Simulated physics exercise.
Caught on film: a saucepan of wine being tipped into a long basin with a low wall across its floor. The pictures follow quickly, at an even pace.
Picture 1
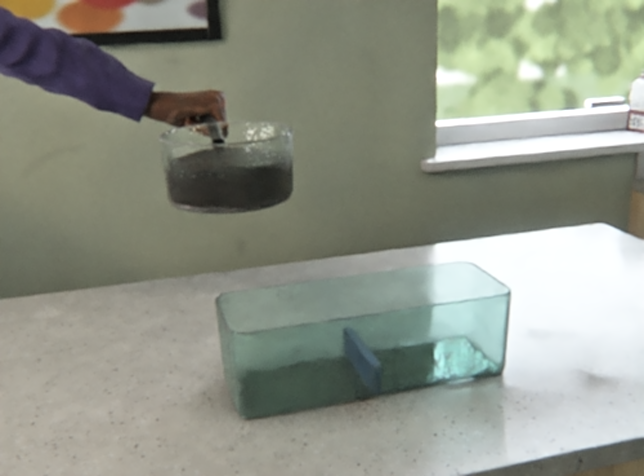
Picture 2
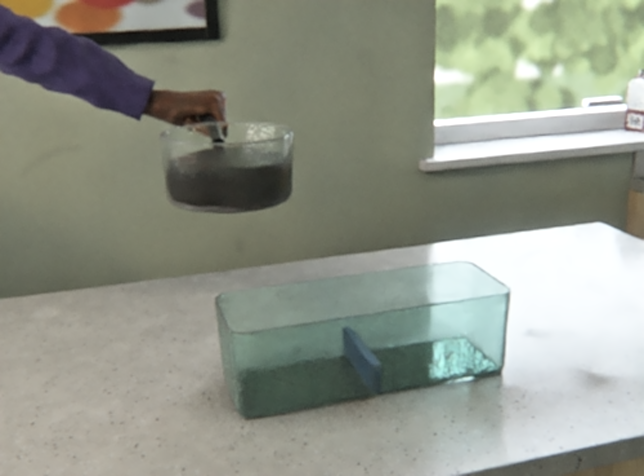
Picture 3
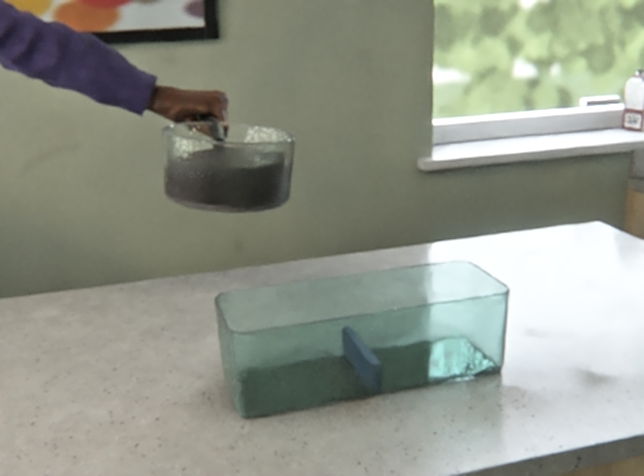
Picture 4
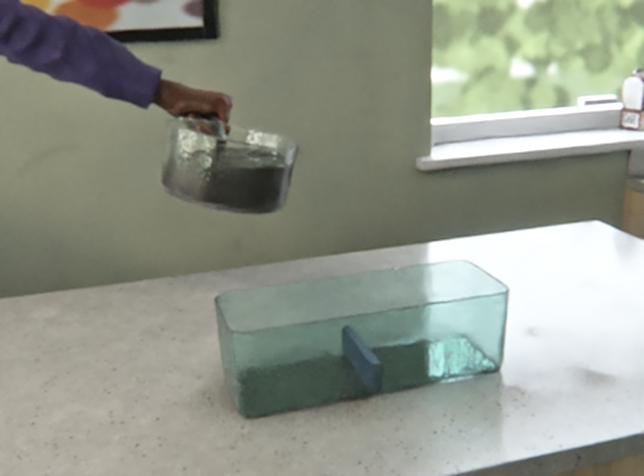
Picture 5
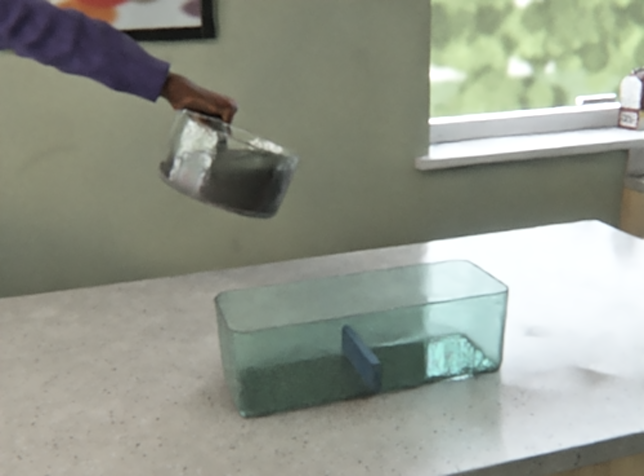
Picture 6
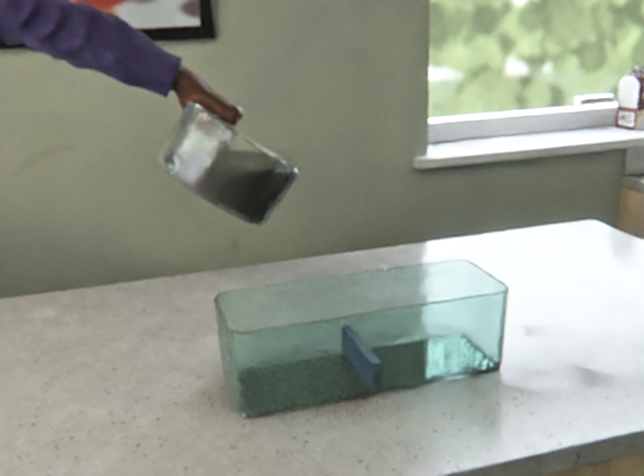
In the video, a hand in a purple sleeve holds a clear saucepan of dark liquid above a long greenish basin with a low blue wall inside, first almost level, then tilting it steadily further down to the right.
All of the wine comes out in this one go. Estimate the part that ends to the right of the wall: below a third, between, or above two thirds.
In the end not even a third is right of the wall.
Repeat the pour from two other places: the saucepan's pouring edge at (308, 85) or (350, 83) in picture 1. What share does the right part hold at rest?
About 60 and 85 per cent.
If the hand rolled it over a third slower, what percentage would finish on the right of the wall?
Close to 25 per cent.
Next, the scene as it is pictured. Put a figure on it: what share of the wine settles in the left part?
Roughly 75 in a hundred.
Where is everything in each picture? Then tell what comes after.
In the first picture, it leans 0°; its right rim is at (290, 129); the wine meets the walls at (166, 164) and (287, 154); the long basin's rim runs from (222, 315) to (492, 277); the wall's top is at (361, 346).
In the second picture, it leans 2°; its right rim is at (290, 131); the wine meets the walls at (166, 164) and (287, 154).
In the third picture, it leans 7°; its right rim is at (292, 136); the wine meets the walls at (166, 163) and (287, 155).
In the fourth picture, it leans 14°; its right rim is at (295, 145); the wine meets the walls at (165, 163) and (289, 156).
In the fifth picture, it leans 25°; its right rim is at (297, 157); the wine meets the walls at (163, 160) and (291, 158).
In the sixth picture, it leans 36°; its right rim is at (296, 171); the wine meets the walls at (162, 156) and (292, 161); 1 per cent is over the edge.
A moment on, the saucepan is tipped on its side and 32 per cent is still to pour, 13 is left of the wall and 0 right of it.
Next, the saucepan is tipped on its side and 11 per cent is still to pour, 67 is left of the wall and 11 right of it.
Then the saucepan is tipped on its side and 3 per cent is still to pour, 65 is left of the wall and 13 right of it.
Later the saucepan is tipped on its side and 1 per cent is still to pour, 72 is left of the wall and 15 right of it.
At rest 74 per cent lies left of the wall, 15 right of it and 11 outside.
